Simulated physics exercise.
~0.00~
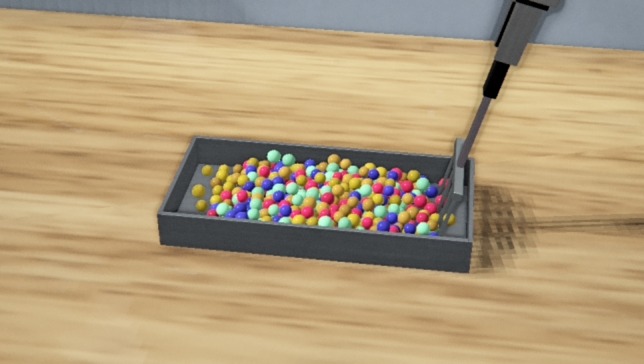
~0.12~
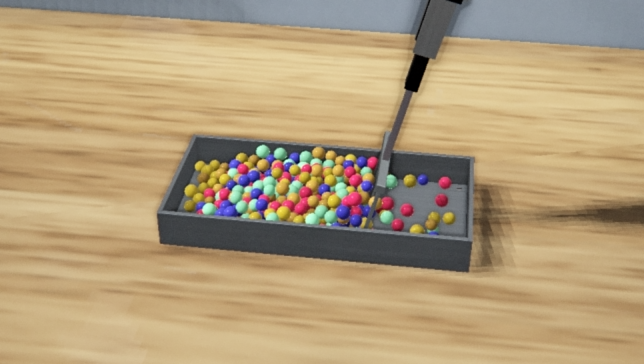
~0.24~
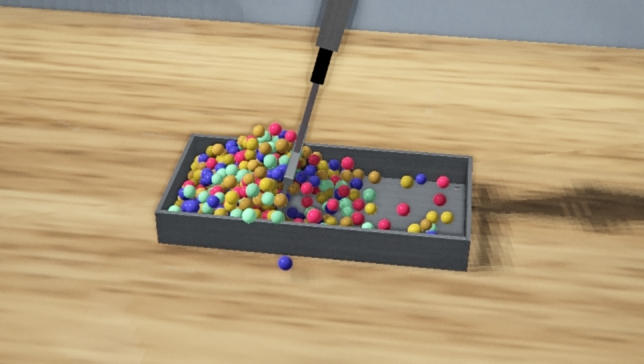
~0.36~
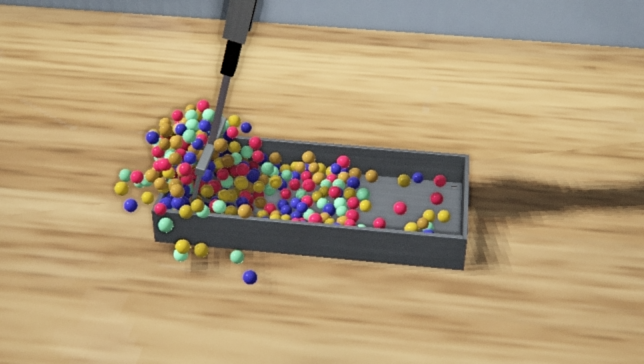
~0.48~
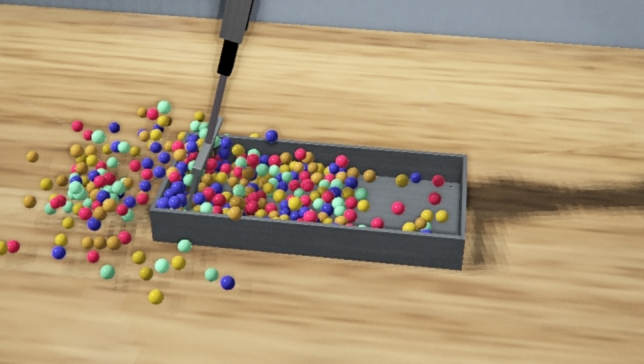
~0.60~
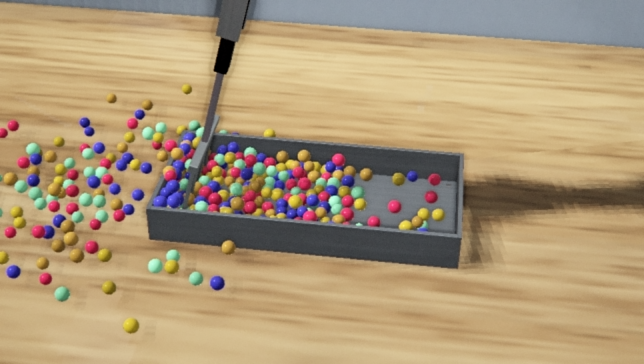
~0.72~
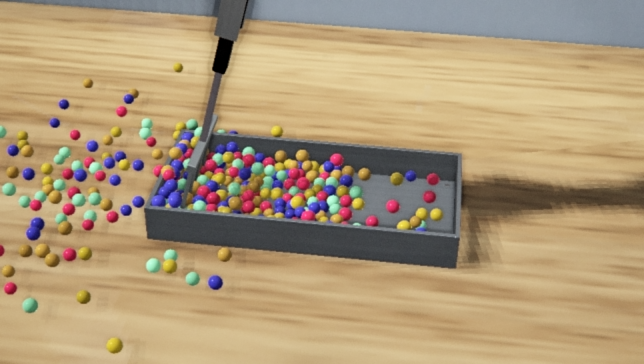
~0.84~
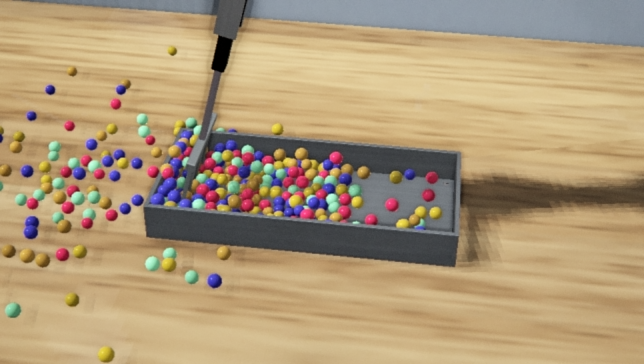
Colourful round sweets spilling over the left end of a grey trough as a robot arm's comb sweeps leftward, many scattering across the table.
